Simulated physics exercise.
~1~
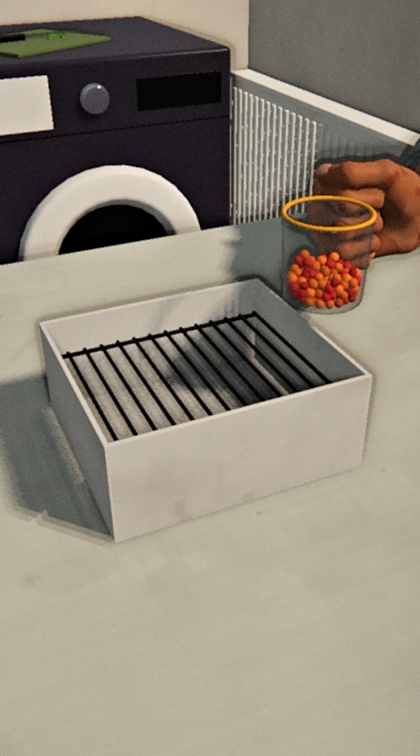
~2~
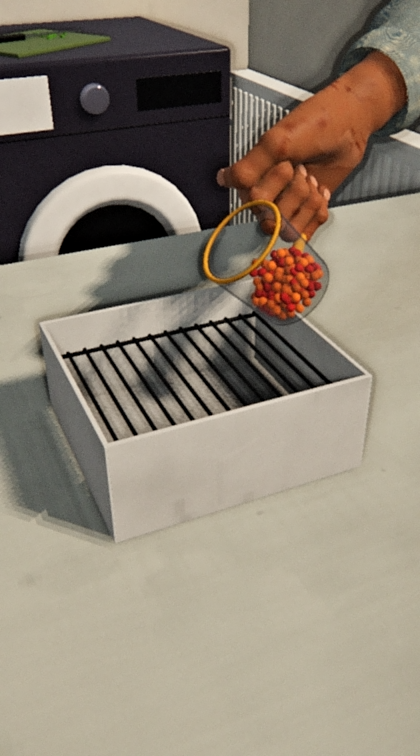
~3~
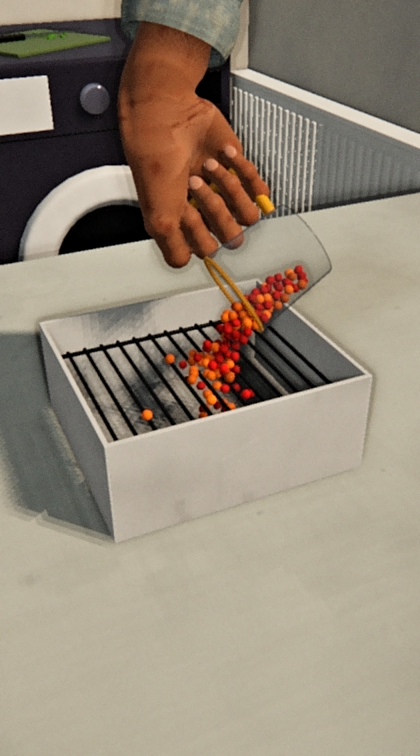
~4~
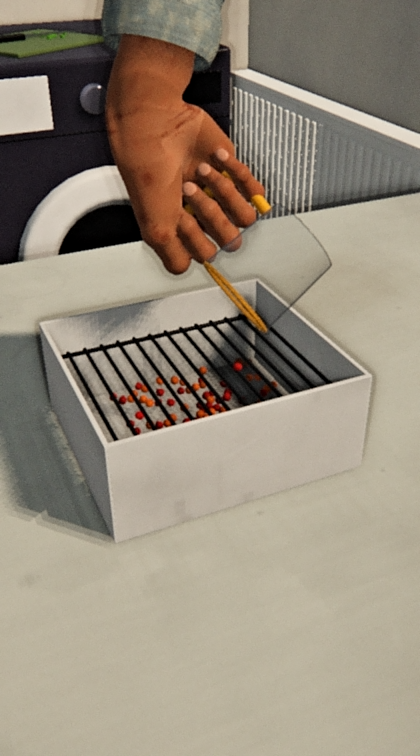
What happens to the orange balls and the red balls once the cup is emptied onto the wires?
The orange balls drop through the wires, and the red balls drop through as well, apart from a few that are still on the wires at the end.
